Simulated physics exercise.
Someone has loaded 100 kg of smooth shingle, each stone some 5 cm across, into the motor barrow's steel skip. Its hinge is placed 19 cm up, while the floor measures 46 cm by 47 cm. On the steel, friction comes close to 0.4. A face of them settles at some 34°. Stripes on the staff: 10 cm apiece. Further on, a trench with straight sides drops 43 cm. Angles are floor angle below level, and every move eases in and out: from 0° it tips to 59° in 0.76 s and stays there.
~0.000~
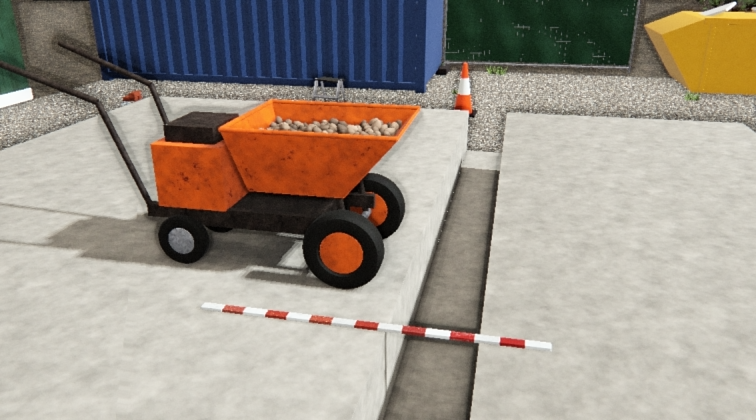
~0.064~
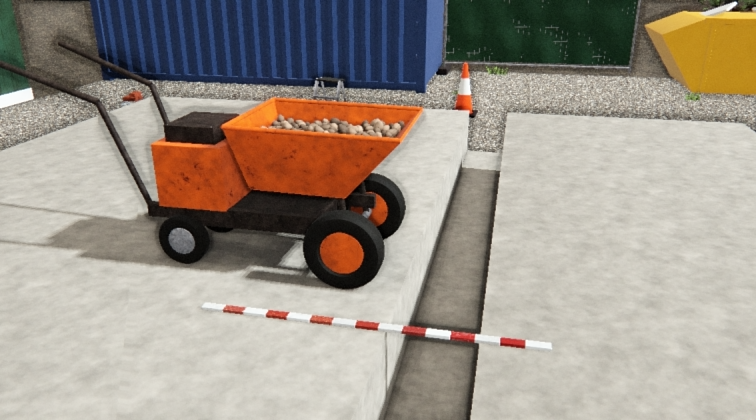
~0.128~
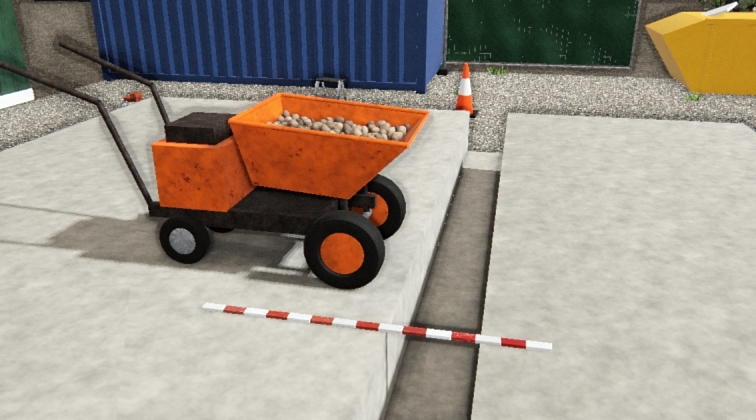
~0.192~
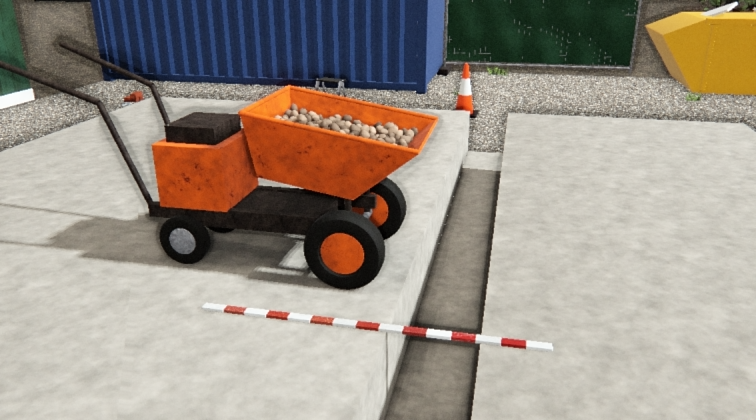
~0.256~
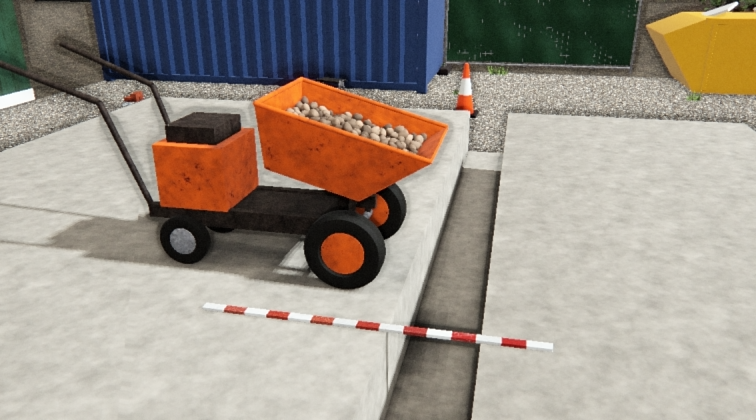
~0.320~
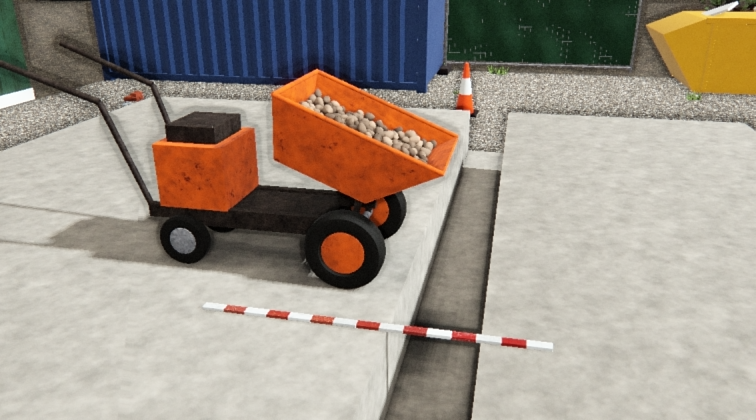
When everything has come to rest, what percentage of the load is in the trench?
About 27 per cent.
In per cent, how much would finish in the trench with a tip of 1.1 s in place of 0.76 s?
It would come to roughly 30 per cent.
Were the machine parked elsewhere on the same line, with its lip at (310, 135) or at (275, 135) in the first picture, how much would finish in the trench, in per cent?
That gives roughly 95 per cent and roughly 70 per cent.
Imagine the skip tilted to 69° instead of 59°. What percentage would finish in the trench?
Expect roughly 20 per cent.
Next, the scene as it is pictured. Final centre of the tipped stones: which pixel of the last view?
(524, 272).
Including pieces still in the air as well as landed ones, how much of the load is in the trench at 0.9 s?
I'd say near 0 per cent at that time.
After 0.6 s the floor is at 50°; 100 % in the skip; the foremost stones are at (456, 207).
After 0.9 s the floor is at 59°; 85 % in the skip, 1 % in the trench, 14 % past the trench; the foremost stones are at (531, 258).
After 1.2 s the floor is at 59°; 41 % in the skip, 1 % in the trench, 57 % past the trench; the foremost stones are at (653, 286).
After 3.2 s the floor is at 59°; 0 % in the skip, 27 % in the trench, 73 % past the trench; the foremost stones are past the picture's edge.
